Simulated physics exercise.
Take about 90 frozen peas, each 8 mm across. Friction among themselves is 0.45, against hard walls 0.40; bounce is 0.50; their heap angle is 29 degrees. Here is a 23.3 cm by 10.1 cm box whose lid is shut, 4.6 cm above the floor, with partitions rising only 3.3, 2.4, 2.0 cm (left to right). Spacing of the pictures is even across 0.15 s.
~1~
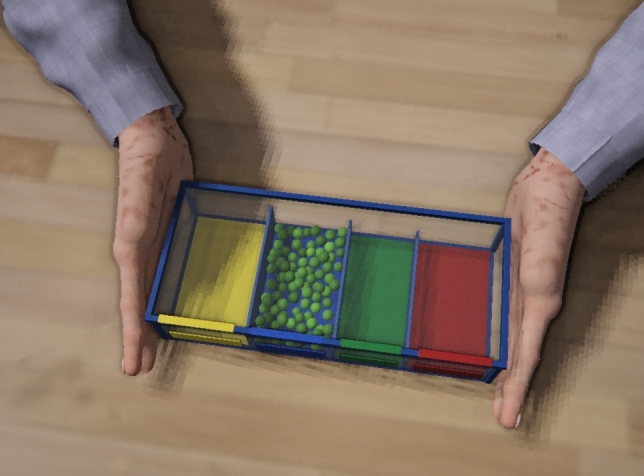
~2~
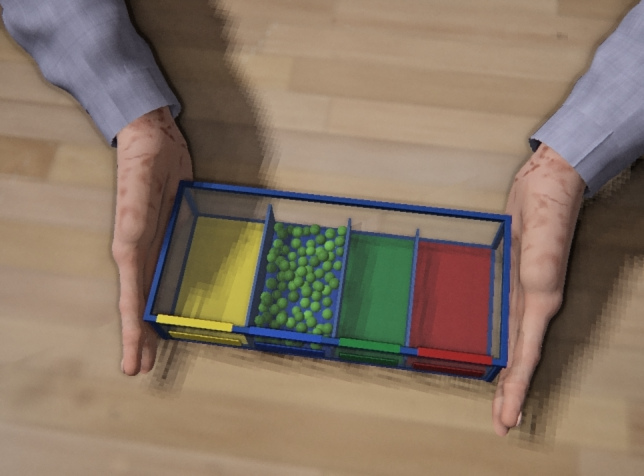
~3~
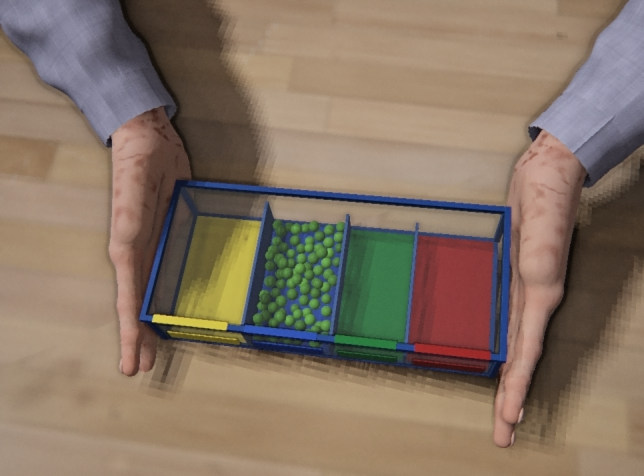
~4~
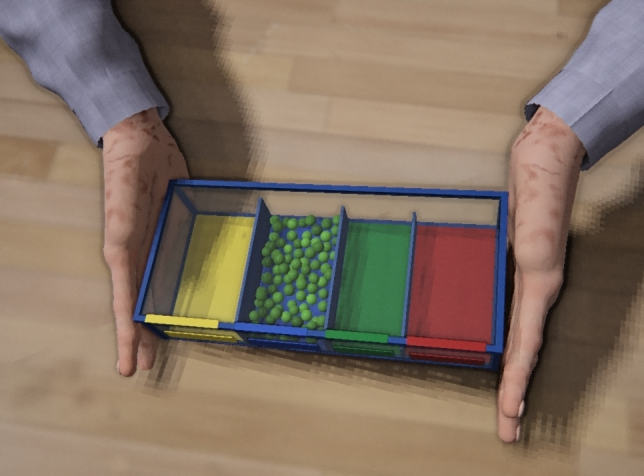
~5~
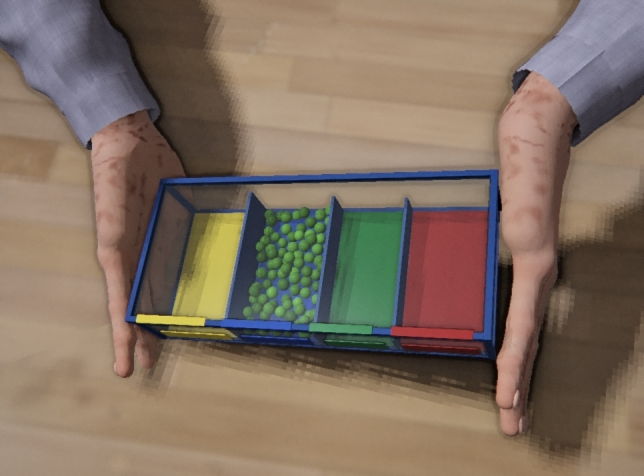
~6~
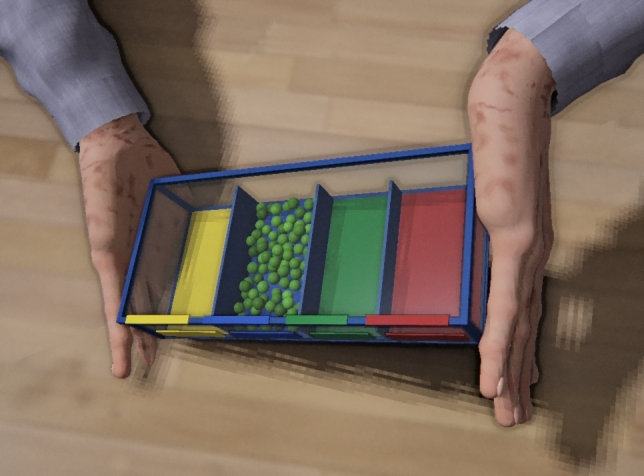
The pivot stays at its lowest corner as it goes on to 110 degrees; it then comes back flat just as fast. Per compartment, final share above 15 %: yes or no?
Red no; blue yes; green no; yellow yes.
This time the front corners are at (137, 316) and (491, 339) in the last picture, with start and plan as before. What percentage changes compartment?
Estimate: Around 30 %.
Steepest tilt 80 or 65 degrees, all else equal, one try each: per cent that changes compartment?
I'd put them near 30 and 10 percent in that order.
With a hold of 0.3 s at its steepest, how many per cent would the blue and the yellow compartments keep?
In per cent: Blue 65, yellow 35.
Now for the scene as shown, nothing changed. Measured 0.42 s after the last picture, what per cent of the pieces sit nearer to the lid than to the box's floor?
Roughly 90 per cent.
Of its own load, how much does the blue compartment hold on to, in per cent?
60 per cent, roughly.
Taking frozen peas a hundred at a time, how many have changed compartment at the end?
About 35 %.
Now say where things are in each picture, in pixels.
In the first frame, box tilt 0 degrees, front corners at (152, 316) and (500, 362); blue 100 %.
In the second frame, box tilt 1 degrees, front corners at (151, 316) and (500, 361).
In the third frame, box tilt 4 degrees, front corners at (147, 316) and (500, 356), lowest corner left front.
In the fourth frame, box tilt 9 degrees, front corners at (141, 316) and (496, 347), lowest corner left front.
In the fifth frame, box tilt 16 degrees, front corners at (133, 317) and (484, 334), lowest corner left front.
In the sixth frame, box tilt 24 degrees, front corners at (124, 318) and (461, 319), lowest corner left front; blue 100 %.
Then, 0.42 s after the last picture, tilt 109 degrees; blue 85 %, yellow 15 %.
Then, 0.70 s after the last picture, tilt 46 degrees; blue 65 %, yellow 35 %.
Then, 1.09 s after the last picture, tilt 0 degrees; blue 65 %, yellow 35 %.
In the end, red 0 %, blue 65 %, green 0 %, yellow 35 %.
